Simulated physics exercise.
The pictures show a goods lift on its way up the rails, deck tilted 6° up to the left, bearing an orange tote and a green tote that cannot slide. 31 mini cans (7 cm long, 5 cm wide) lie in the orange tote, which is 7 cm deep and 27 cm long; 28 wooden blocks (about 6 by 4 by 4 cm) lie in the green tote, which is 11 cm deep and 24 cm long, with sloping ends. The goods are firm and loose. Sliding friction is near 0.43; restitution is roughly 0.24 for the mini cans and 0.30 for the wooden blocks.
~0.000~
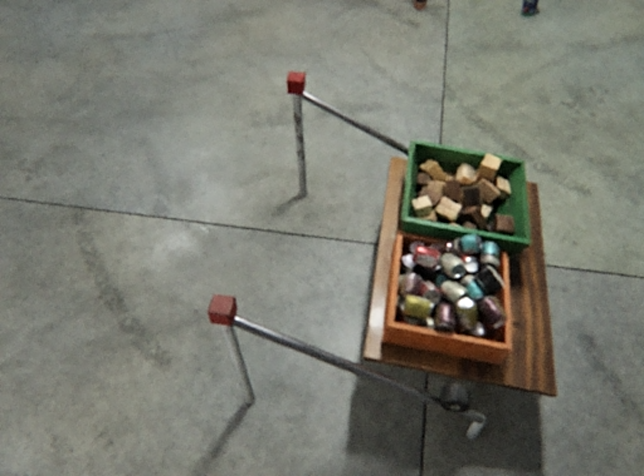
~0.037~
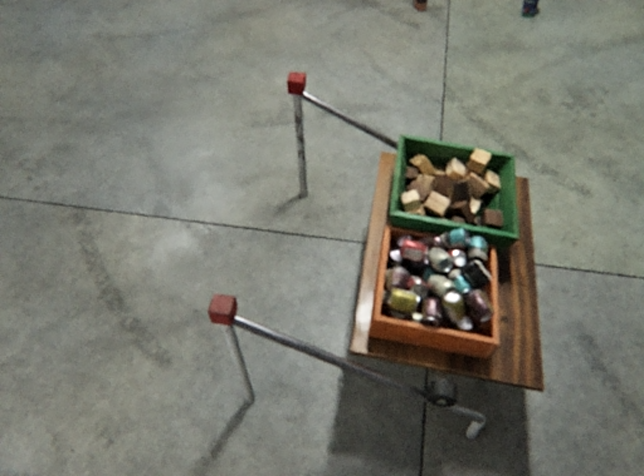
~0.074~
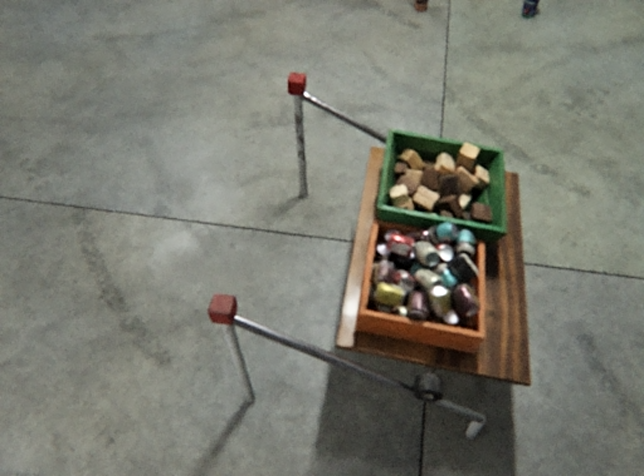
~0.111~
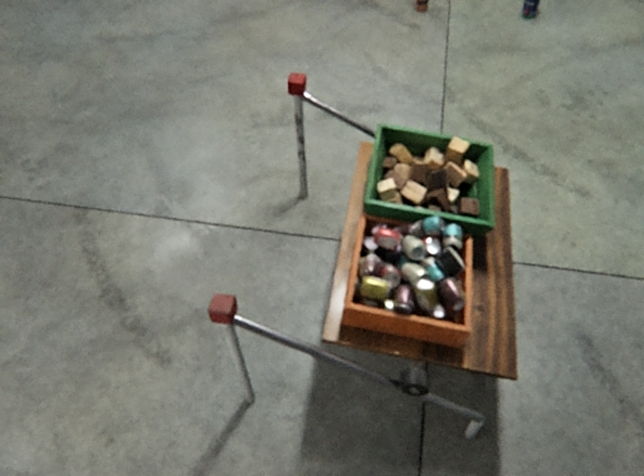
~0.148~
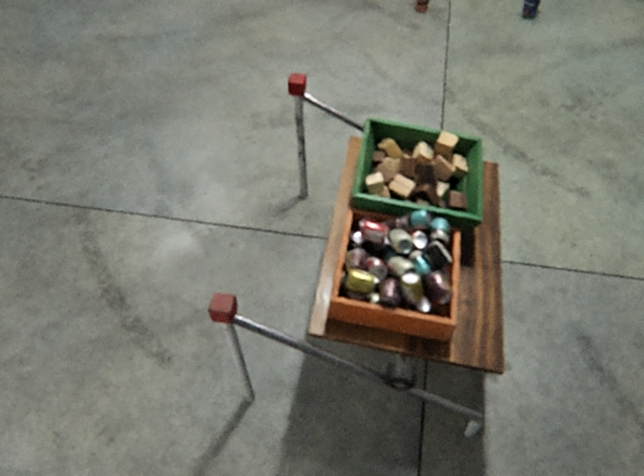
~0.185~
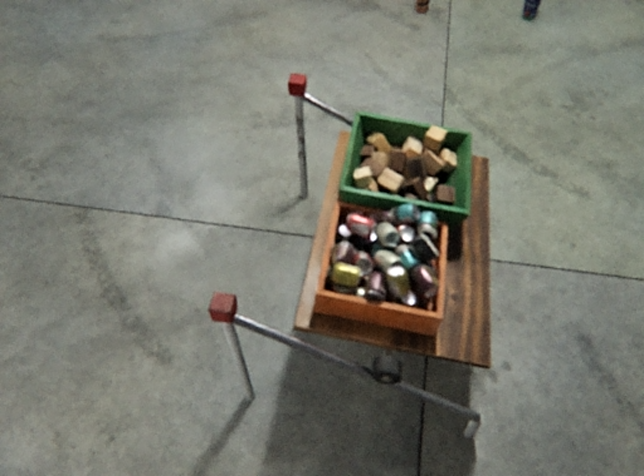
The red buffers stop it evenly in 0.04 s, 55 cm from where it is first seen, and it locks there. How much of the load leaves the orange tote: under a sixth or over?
Less than a sixth of the mini cans leave the orange tote.
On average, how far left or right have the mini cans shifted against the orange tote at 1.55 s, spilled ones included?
About 2 cm to the left.
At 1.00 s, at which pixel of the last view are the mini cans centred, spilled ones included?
Around (245, 200).
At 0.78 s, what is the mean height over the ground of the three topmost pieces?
About 66 cm.
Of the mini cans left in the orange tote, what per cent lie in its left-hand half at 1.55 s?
About 50 per cent.
After 0.50 s, it meets the buffers.
After 0.62 s, the orange tote has all 31 and the green tote has all 28.
After 0.78 s, the orange tote has all 31 and the green tote has all 28.
After 1.00 s, the orange tote is down by 1 of 31 and the green tote has all 28.
When it is over (at 1.55 s), the orange tote is down by 2 of 31 and the green tote has all 28. Asked share, 2 of 31, 6 per cent.
